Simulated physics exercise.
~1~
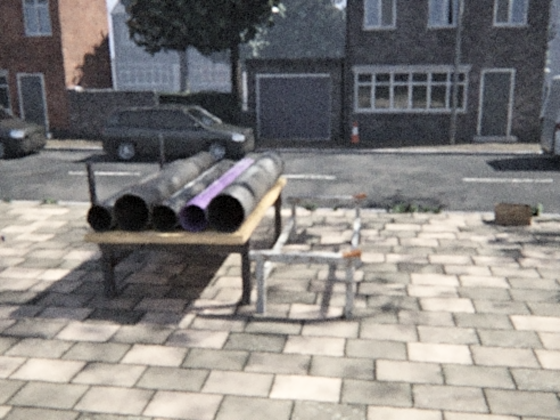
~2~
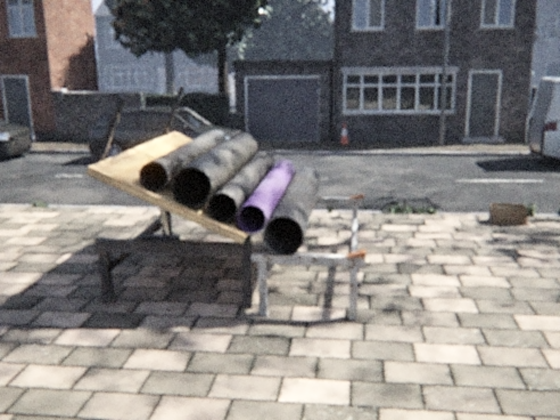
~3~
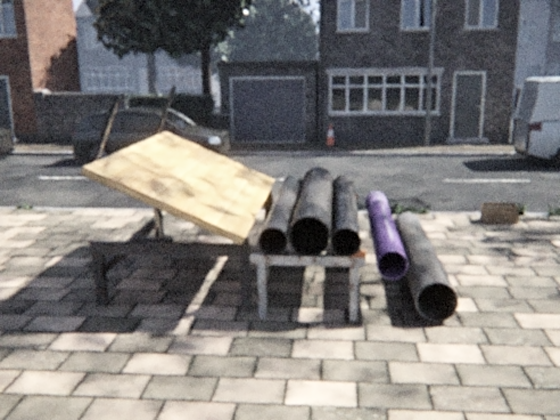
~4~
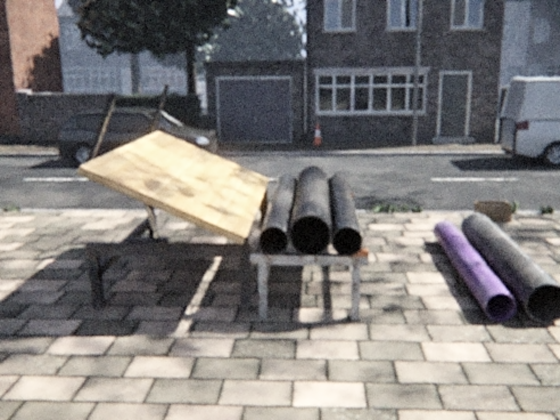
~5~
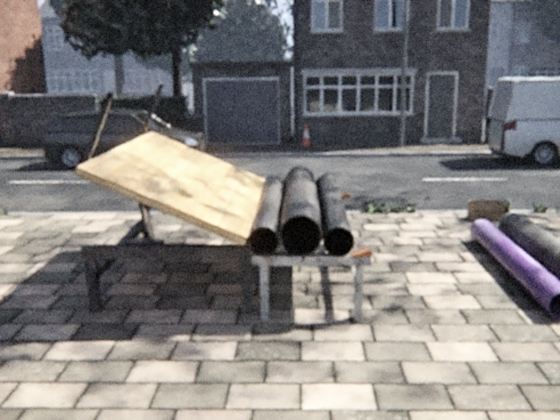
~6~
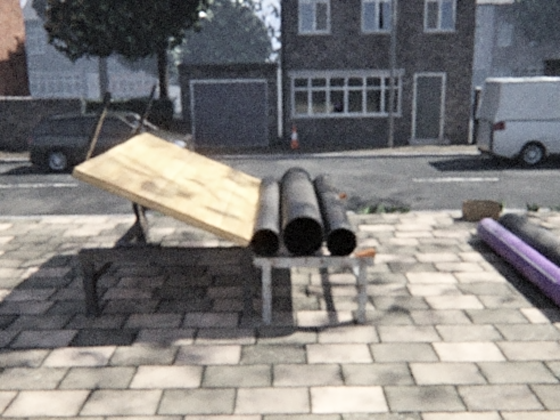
We see five pipes, one purple, on a wooden tabletop beside a low rack on paving. The tabletop's left side tilts up and the pipes roll right; three stay on the rack, while the purple one and a dark one drop beyond it and end on the ground.
